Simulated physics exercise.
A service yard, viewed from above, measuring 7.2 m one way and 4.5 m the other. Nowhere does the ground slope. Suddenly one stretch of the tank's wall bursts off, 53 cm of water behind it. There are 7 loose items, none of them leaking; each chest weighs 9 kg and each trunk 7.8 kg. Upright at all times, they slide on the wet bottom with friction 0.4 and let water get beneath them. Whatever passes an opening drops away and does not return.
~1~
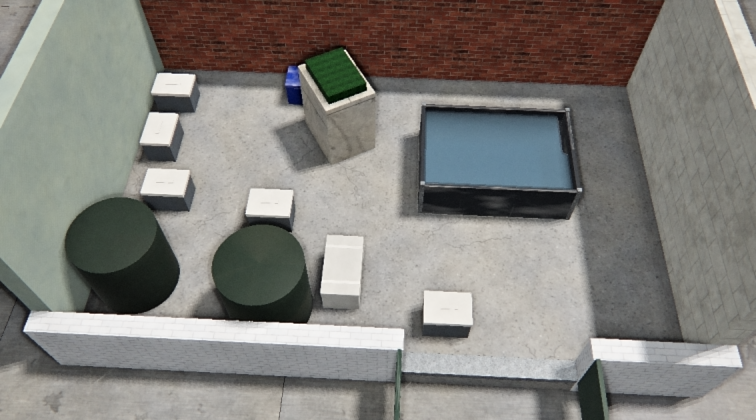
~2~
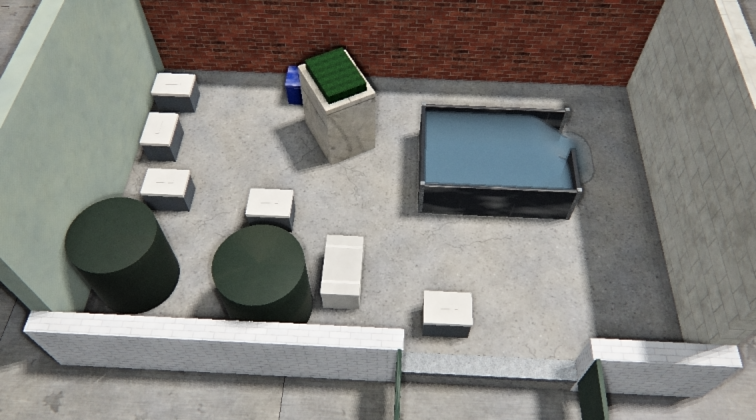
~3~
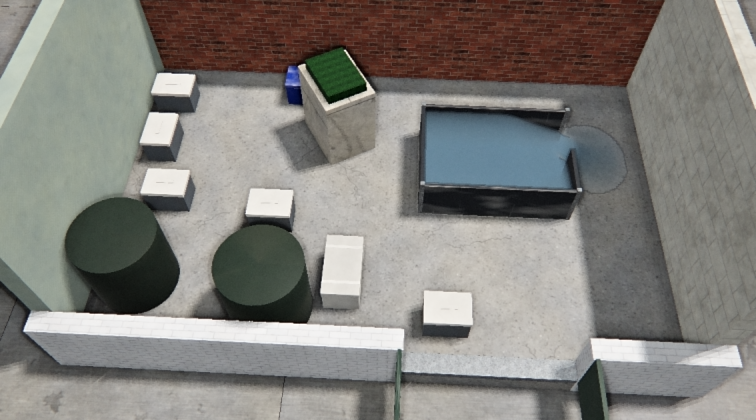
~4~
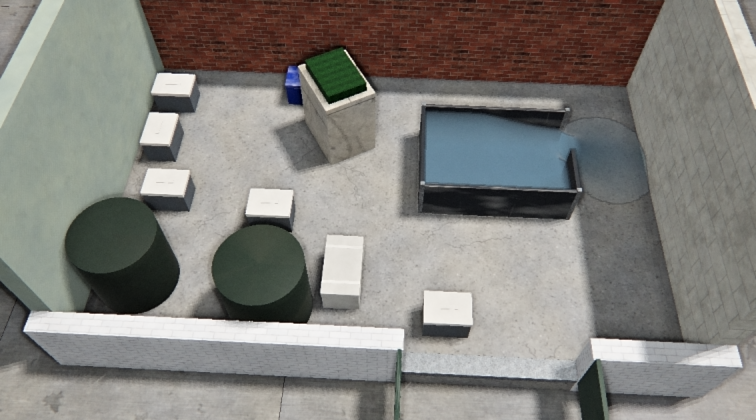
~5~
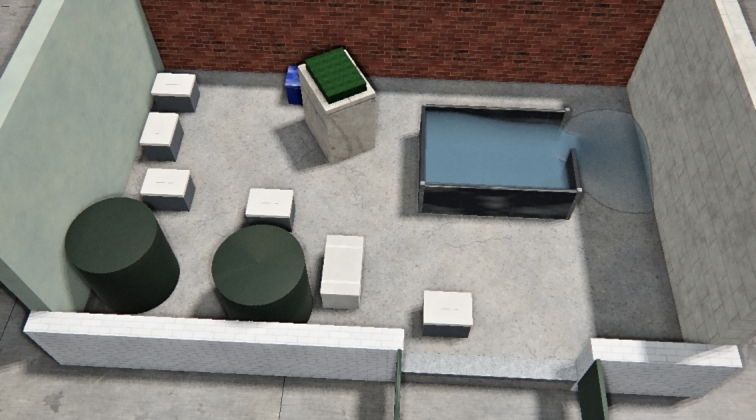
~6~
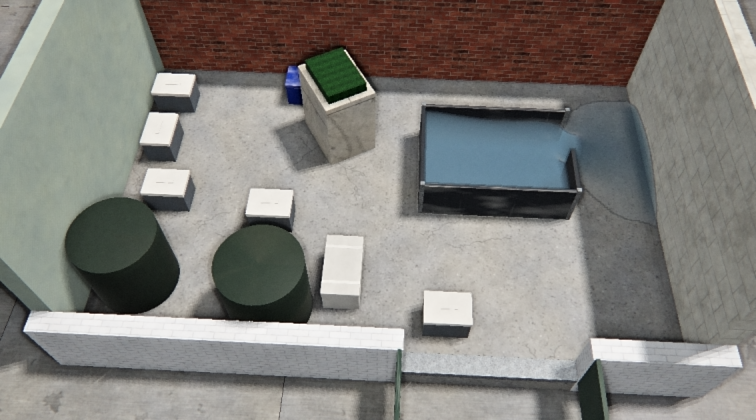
Water pours through a gap in the tank's right side and spreads across the ground.
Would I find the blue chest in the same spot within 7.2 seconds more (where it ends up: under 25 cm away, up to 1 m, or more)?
By then the blue chest is well away.
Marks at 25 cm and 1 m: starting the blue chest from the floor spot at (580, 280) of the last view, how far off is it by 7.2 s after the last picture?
Observed: Object goes well off.
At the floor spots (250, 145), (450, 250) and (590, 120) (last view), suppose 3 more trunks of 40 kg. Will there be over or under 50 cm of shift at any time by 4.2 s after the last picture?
Result, in listed order: Not exceeded / not exceeded / exceeded.
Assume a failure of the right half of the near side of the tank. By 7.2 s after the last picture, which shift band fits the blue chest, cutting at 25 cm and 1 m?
From there, the blue chest remains planted.
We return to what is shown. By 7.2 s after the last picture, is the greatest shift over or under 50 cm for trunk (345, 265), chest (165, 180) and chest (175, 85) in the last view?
Well, going one by one, it's not that far, not that far and too far.
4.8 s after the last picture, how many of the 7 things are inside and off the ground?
I get 0.
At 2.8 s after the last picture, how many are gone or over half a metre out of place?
By my tally, 0.
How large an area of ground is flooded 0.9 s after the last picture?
Around 6.5 m2 of it.
Then, 0.9 s after the last picture the blue chest is near (306, 76), 0.0 m from its start, aground; 0 of 7 are out; 0 afloat.
Then, 2.8 s after the last picture the blue chest is near (303, 76), 0.0 m from its start, aground; 0 of 7 are out; 0 afloat.
Then, 4.8 s after the last picture the blue chest is near (212, 97), 1.4 m from its start, aground; 0 of 7 are out; 0 afloat.
Then, 7.2 s after the last picture the blue chest is near (193, 134), 1.8 m from its start, aground; 0 of 7 are out; 2 afloat.
